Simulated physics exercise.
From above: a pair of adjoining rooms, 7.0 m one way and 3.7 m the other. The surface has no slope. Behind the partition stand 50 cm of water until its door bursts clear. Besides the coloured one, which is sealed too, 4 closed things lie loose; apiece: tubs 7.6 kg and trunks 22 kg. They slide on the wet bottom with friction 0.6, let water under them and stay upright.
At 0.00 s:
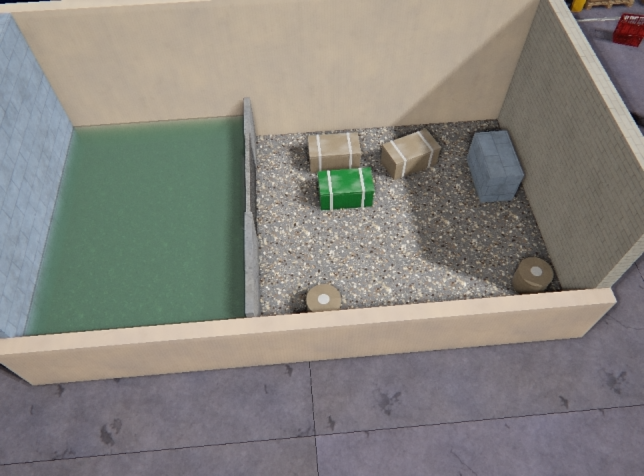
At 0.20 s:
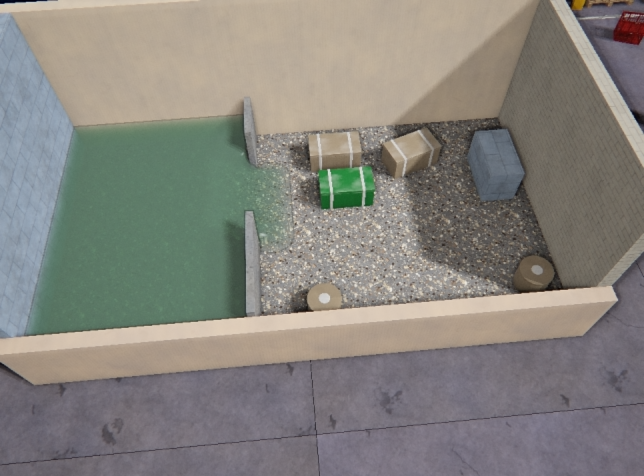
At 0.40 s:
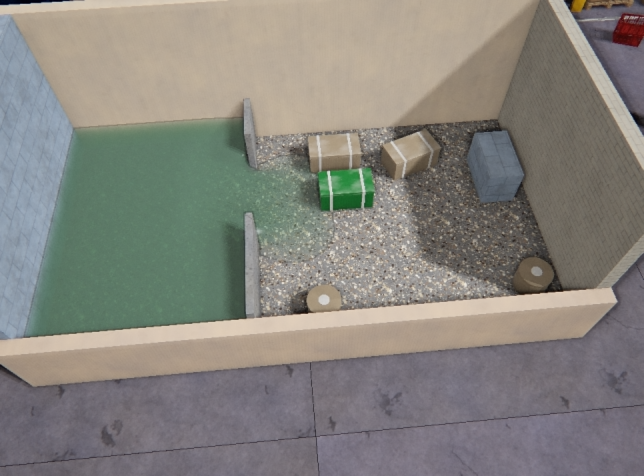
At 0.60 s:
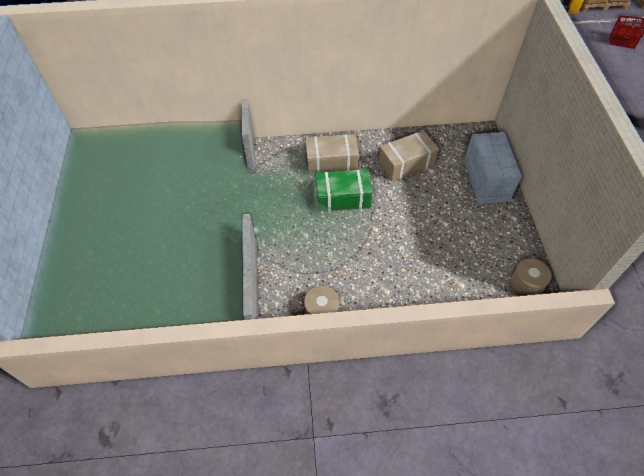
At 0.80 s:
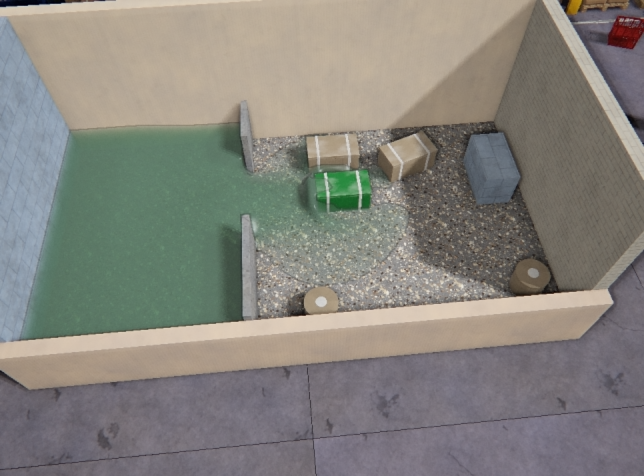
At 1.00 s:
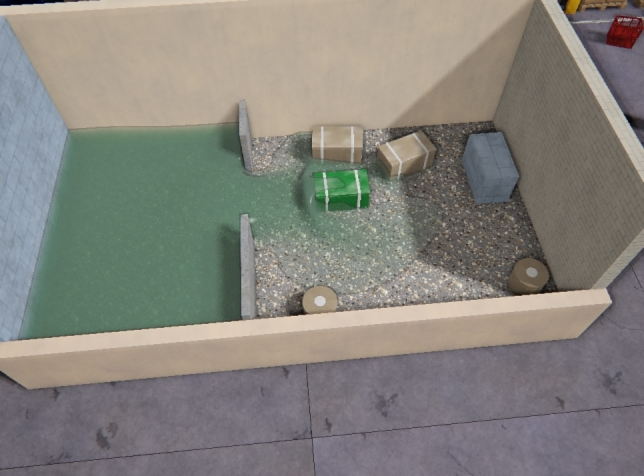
Two adjoining rooms with cream walls are seen from above at an angle, the left one covered in green water and the right one floored with dry gravel. A green trunk sits before two tan trunks, with a blue-grey block to the right and two round tubs near the front wall. A gap opens in the grey divider, water spreads rightward around the green trunk, and the left tan trunk shifts slightly while the view drifts very slightly.
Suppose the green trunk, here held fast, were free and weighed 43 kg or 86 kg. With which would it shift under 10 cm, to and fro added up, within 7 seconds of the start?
I expect that neither load is enough.
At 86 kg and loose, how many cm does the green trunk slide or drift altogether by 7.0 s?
Some 100 cm in all.
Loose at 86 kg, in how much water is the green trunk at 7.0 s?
Roughly 18 cm.
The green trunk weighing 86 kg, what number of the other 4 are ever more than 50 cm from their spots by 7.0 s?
That makes 4.
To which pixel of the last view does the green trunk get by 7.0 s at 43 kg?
Around (478, 270).
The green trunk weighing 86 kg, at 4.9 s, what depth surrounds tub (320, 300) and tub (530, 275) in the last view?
Roughly 4 and 18 cm.
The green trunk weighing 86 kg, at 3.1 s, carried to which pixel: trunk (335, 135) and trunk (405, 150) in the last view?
Near (429, 124) and (459, 162).
After 1.4 s the green trunk would be 84 cm from its start with 43 kg and 19 cm from its start with 86 kg; 9 cm of water round it then.
After 3.1 s the green trunk would be 200 cm from its start with 43 kg and 34 cm from its start with 86 kg; 9 cm of water round it then.
After 4.9 s the green trunk would be 242 cm from its start with 43 kg and 34 cm from its start with 86 kg; 15 cm of water round it then.
After 7.0 s the green trunk would be 233 cm from its start with 43 kg and 86 cm from its start with 86 kg; 18 cm of water round it then.
